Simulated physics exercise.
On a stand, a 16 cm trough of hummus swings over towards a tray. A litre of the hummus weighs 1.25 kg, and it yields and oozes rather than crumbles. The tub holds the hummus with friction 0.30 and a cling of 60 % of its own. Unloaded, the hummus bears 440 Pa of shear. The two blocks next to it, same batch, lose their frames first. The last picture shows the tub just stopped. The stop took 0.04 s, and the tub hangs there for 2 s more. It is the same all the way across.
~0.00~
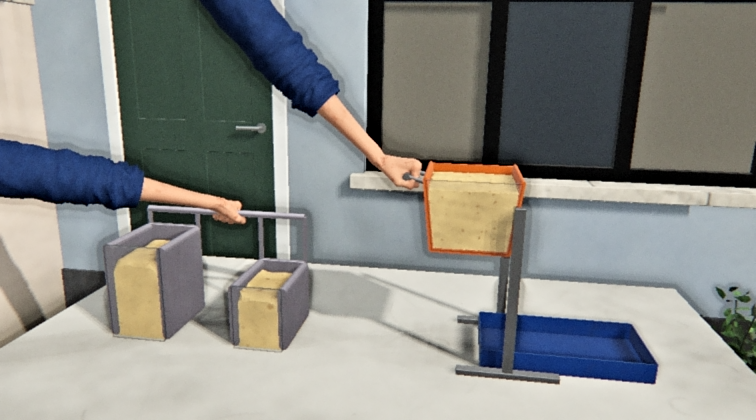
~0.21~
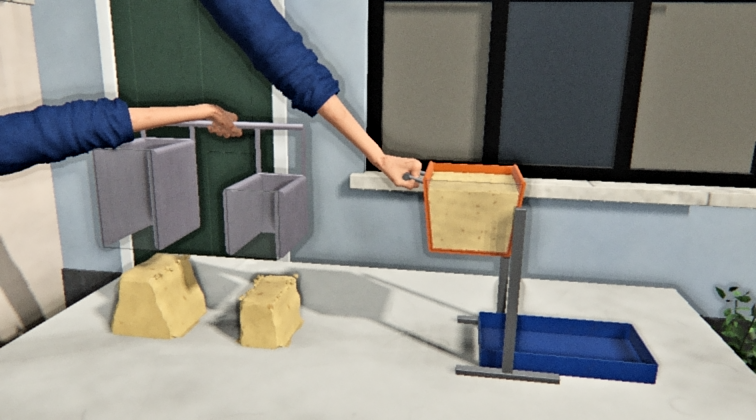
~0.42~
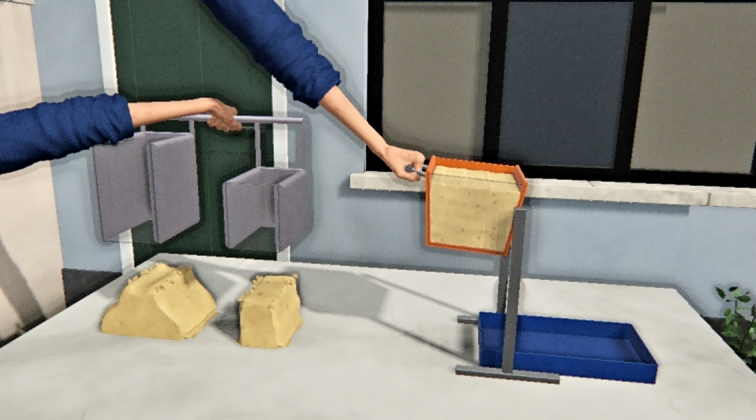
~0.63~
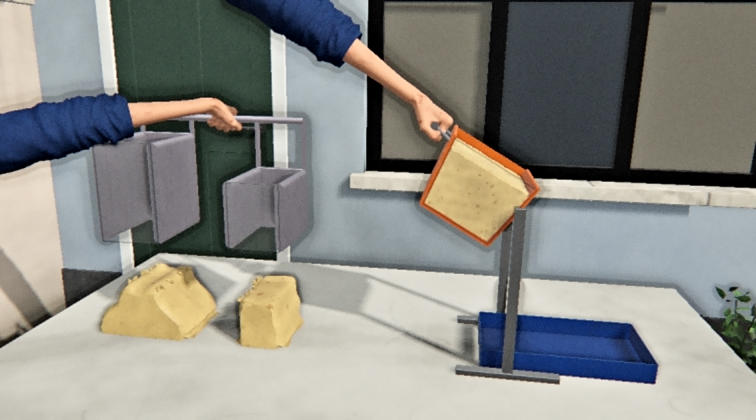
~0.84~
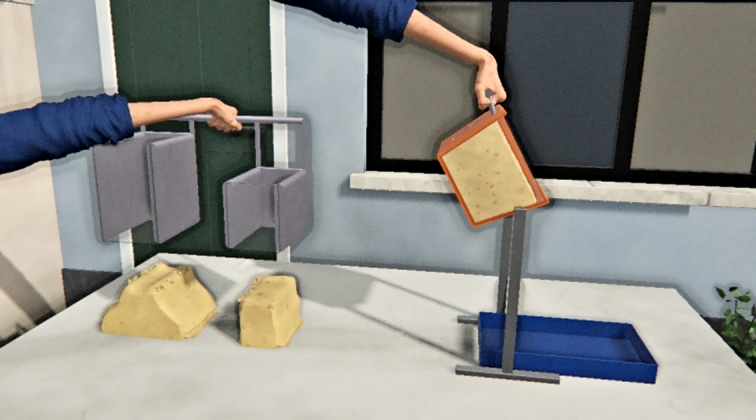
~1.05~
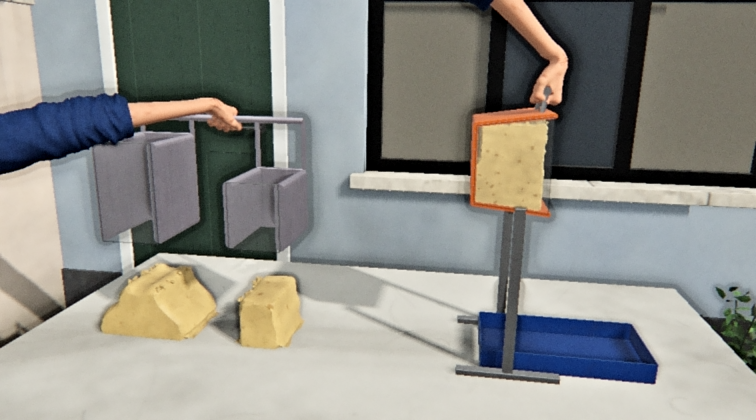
A hand lifts two grey moulds off slumping beige blocks, then another tilts an orange tub clockwise.
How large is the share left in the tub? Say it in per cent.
About 40 %.
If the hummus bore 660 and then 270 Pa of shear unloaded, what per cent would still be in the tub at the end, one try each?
In that order: 50 %, 30 %.
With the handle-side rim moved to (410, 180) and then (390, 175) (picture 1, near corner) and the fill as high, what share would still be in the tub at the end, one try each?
In that order: 30 %, 25 %.
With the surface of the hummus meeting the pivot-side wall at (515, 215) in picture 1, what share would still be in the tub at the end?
Then about 65 %.
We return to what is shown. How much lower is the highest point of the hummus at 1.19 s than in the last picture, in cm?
Roughly 4 cm.
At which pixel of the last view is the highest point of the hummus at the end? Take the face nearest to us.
Around (502, 175).
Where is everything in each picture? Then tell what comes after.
Handle-side rim at (427, 179), tilt 0 degrees; top of the hummus at (502, 192); blocks stand 21 cm, 14 cm (left to right), in the first picture.
Handle-side rim at (427, 179), tilt 0 degrees; top of the hummus at (502, 192); blocks stand 17 cm, 13 cm (left to right), in the second picture.
Handle-side rim at (430, 173), tilt 4 degrees; top of the hummus at (436, 183); blocks stand 14 cm, 13 cm (left to right), in the third picture.
Handle-side rim at (456, 138), tilt 30 degrees; top of the hummus at (456, 150); blocks stand 14 cm, 13 cm (left to right), in the fourth picture.
Handle-side rim at (506, 115), tilt 61 degrees; top of the hummus at (494, 124); blocks stand 14 cm, 13 cm (left to right), in the fifth picture.
Handle-side rim at (556, 118), tilt 89 degrees; top of the hummus at (542, 124); blocks stand 14 cm, 13 cm (left to right), in the sixth picture.
After 1.19 s, the tub is at 89 degrees and holds 89 %.
After 1.36 s, the tub is at 89 degrees and holds 54 %.
After 1.53 s, the tub is at 89 degrees and holds 40 %.
After 1.70 s, the tub is at 89 degrees and holds 40 %.
After 3.05 s, at the end, the tub is at 89 degrees and holds 40 %.
